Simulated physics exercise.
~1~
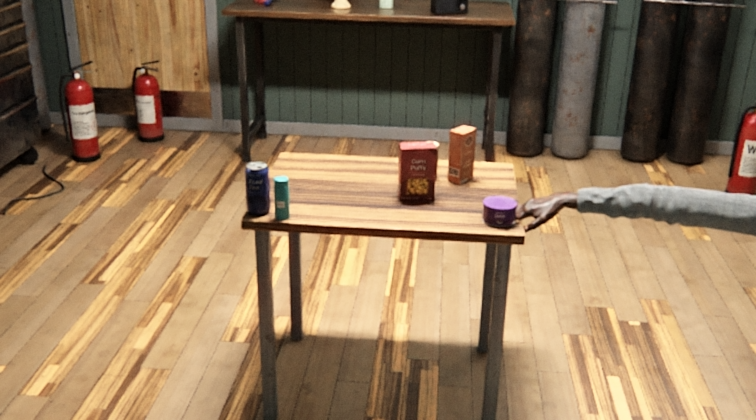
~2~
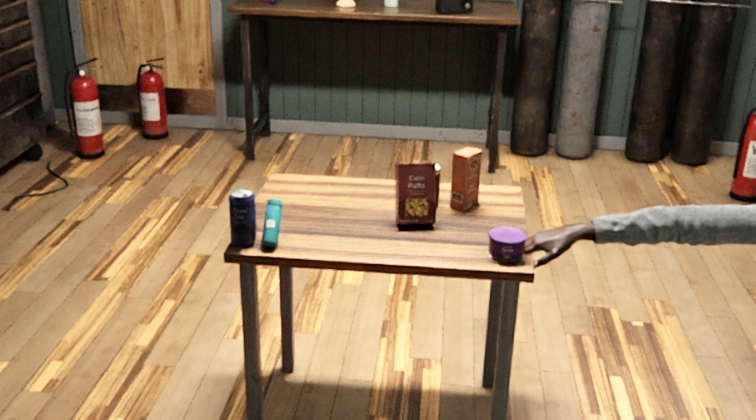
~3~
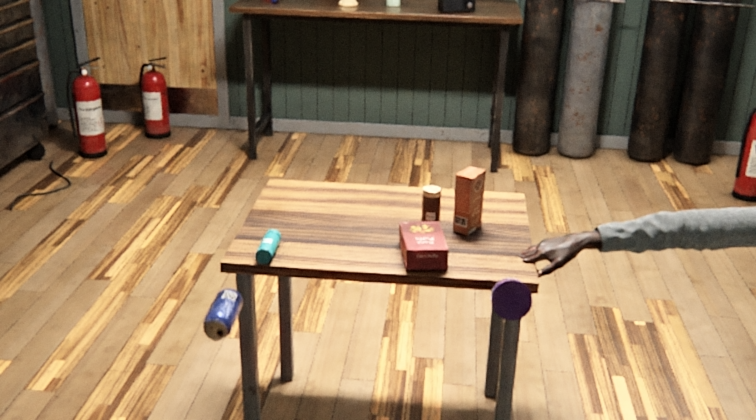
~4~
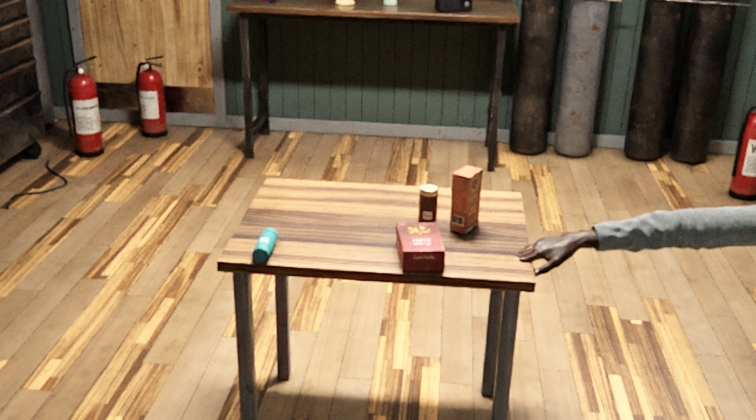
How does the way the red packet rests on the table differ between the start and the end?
At the start the red packet stands upright on the table. By the end it has tipped over and lies on its side, still on the tabletop.
A side table slides toward us, toppling a shaker and packet while can and tub fall.
